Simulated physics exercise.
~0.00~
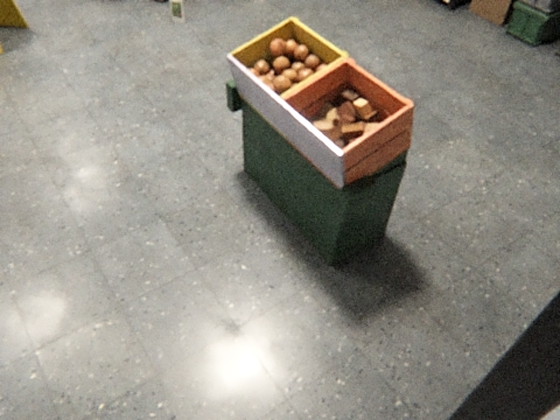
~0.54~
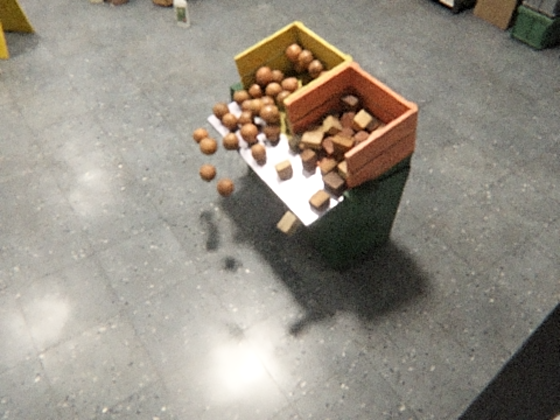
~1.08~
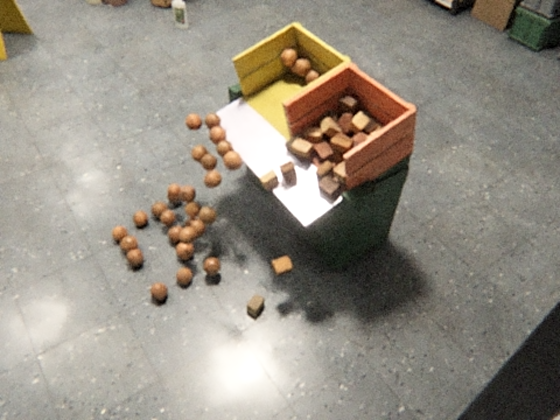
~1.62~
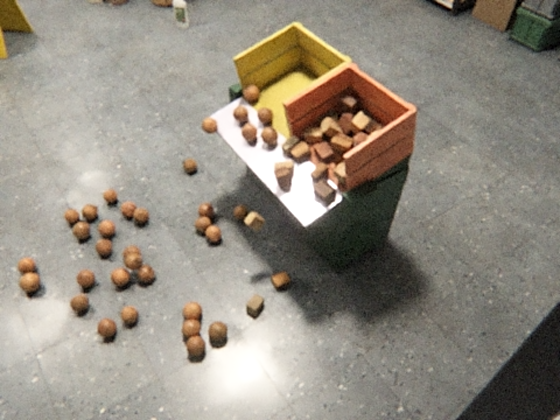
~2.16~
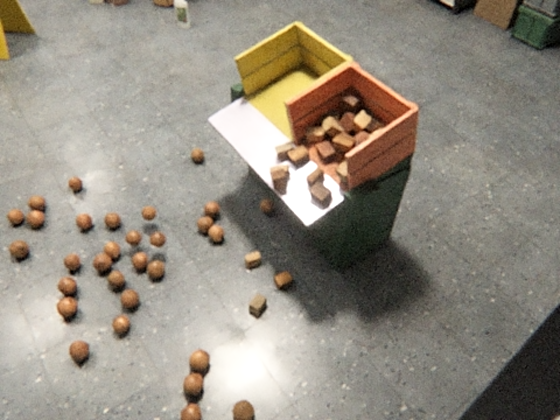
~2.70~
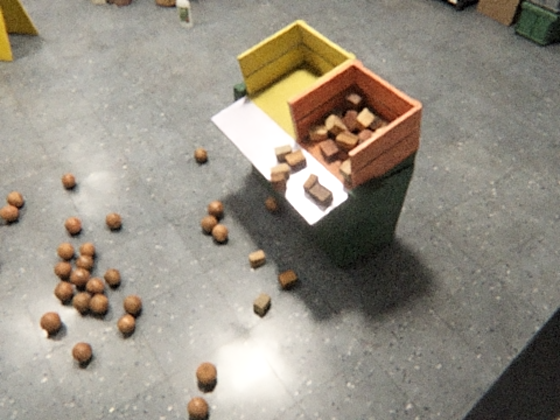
Brown balls pouring from a yellow chute as its white flap drops open, emptying it while most wooden blocks stay in the orange chute.
